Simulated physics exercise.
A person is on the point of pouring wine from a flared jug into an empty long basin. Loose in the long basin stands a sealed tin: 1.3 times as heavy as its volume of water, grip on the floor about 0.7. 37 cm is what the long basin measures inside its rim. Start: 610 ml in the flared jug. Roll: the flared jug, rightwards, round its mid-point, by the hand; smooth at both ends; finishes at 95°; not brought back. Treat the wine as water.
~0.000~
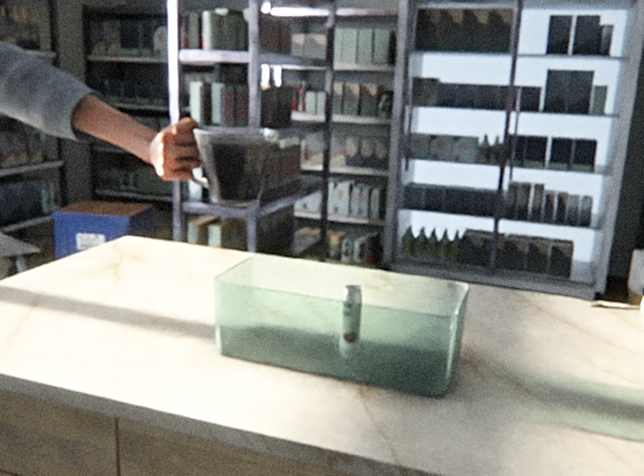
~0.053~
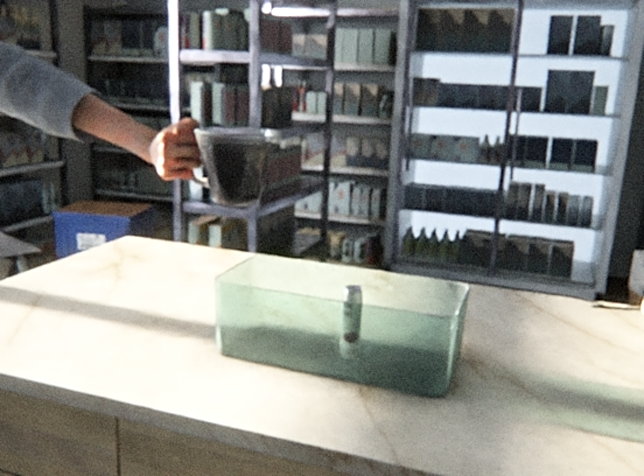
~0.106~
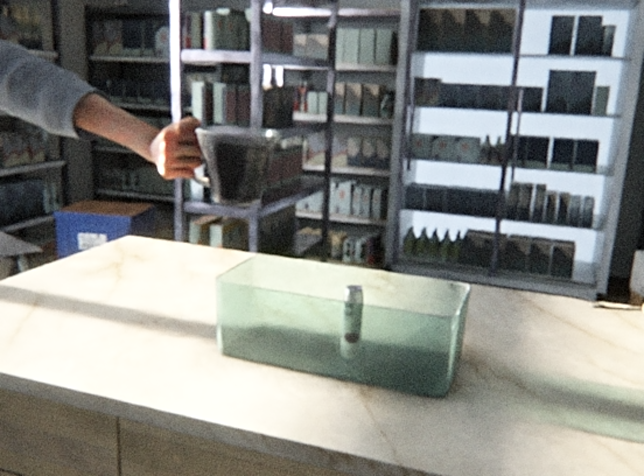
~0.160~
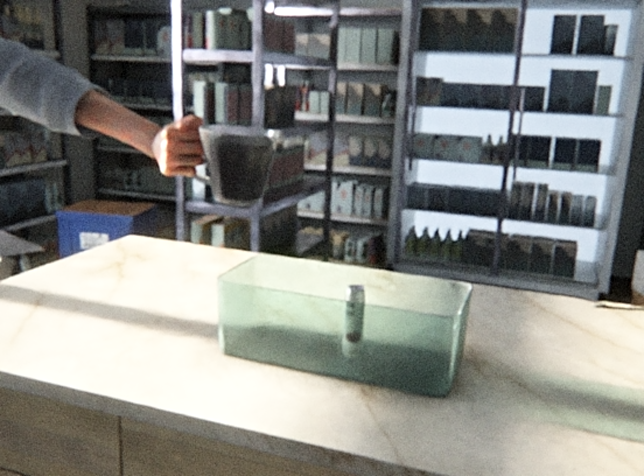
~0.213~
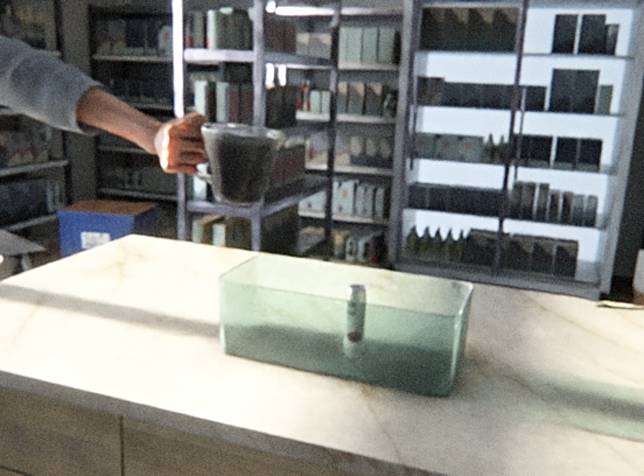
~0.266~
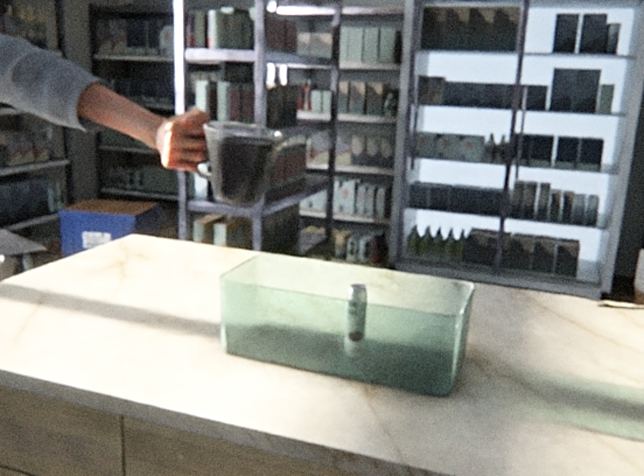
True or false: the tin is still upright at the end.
True.
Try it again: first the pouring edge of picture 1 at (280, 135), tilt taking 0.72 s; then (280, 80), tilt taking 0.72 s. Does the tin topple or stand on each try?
First it stays on its base; then it tips over.
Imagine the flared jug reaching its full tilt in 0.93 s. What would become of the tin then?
In that case the tin stays vertical.
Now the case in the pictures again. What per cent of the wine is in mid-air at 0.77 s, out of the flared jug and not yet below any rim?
About 18 per cent.
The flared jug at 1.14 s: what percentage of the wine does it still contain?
24 %.
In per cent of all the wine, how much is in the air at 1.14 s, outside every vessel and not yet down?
It comes to some 20 percent of the total.
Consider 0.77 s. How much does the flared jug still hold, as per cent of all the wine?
78 %.
By 0.77 s the tilt is 52° and 77 per cent is still to pour; the tin stands where it began.
By 1.14 s the tilt is 85° and 23 per cent is still to pour; the tin stands where it began.
By 1.52 s the tilt is 95° and 1 per cent is still to pour; the tin stands where it began.
By 1.94 s the tilt is 95° and 0 per cent is still to pour; the tin stands where it began.
At rest the tin stands where it began.
